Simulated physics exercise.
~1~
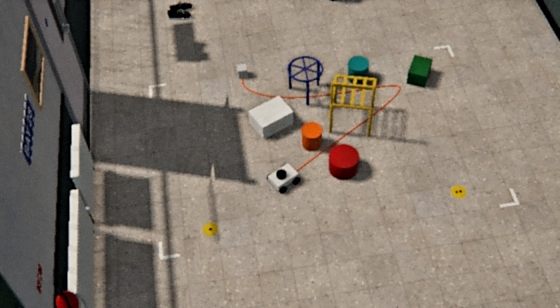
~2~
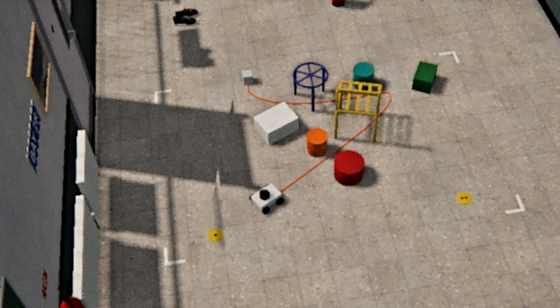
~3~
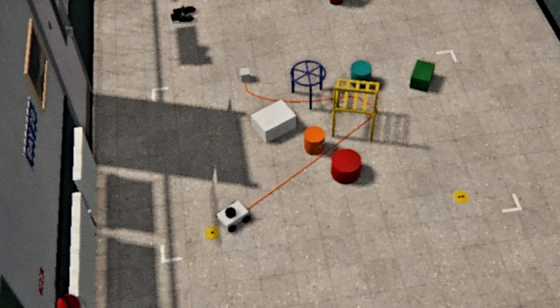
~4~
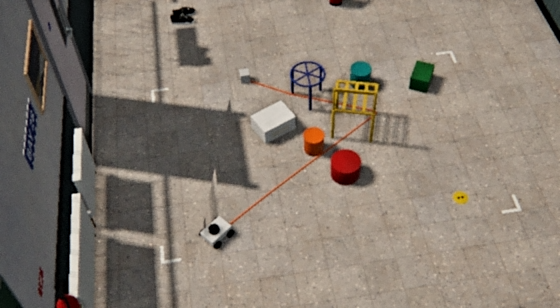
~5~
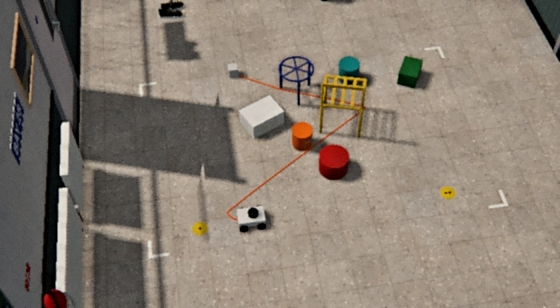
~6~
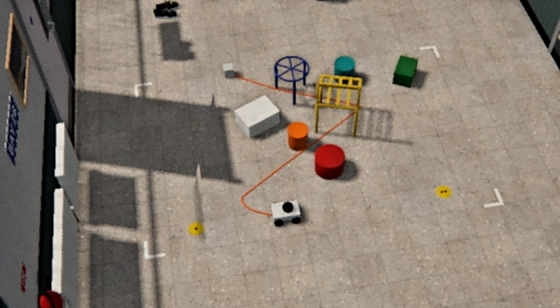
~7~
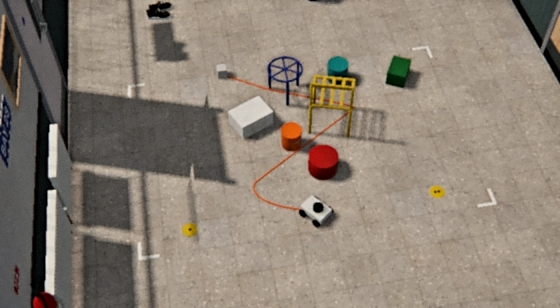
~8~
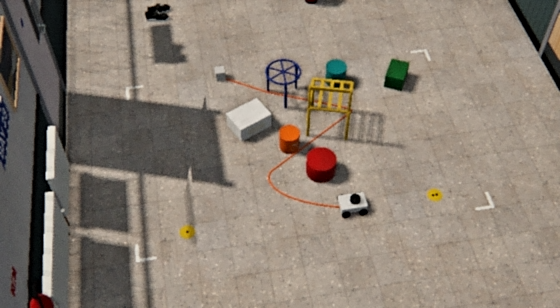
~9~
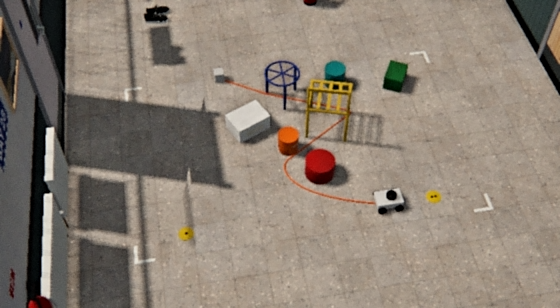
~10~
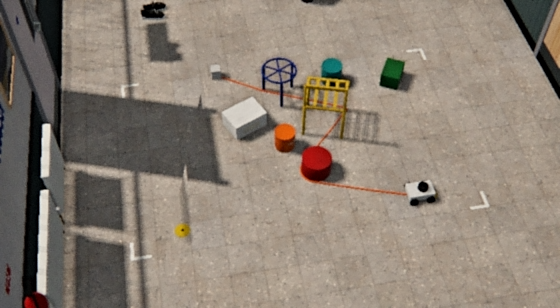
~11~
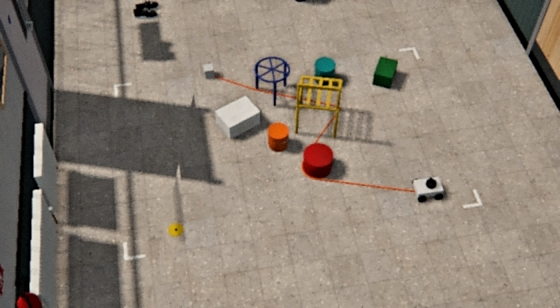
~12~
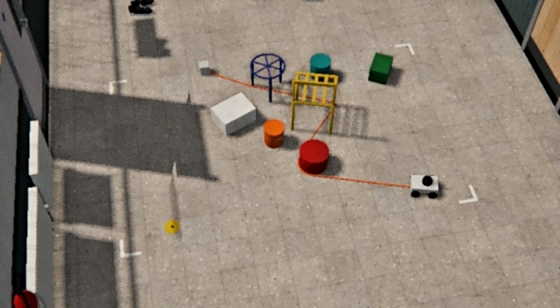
Small white cart trailing an orange lead rolling down-left to a yellow mark, then turning right, lead catching round a red tub, and stopping.
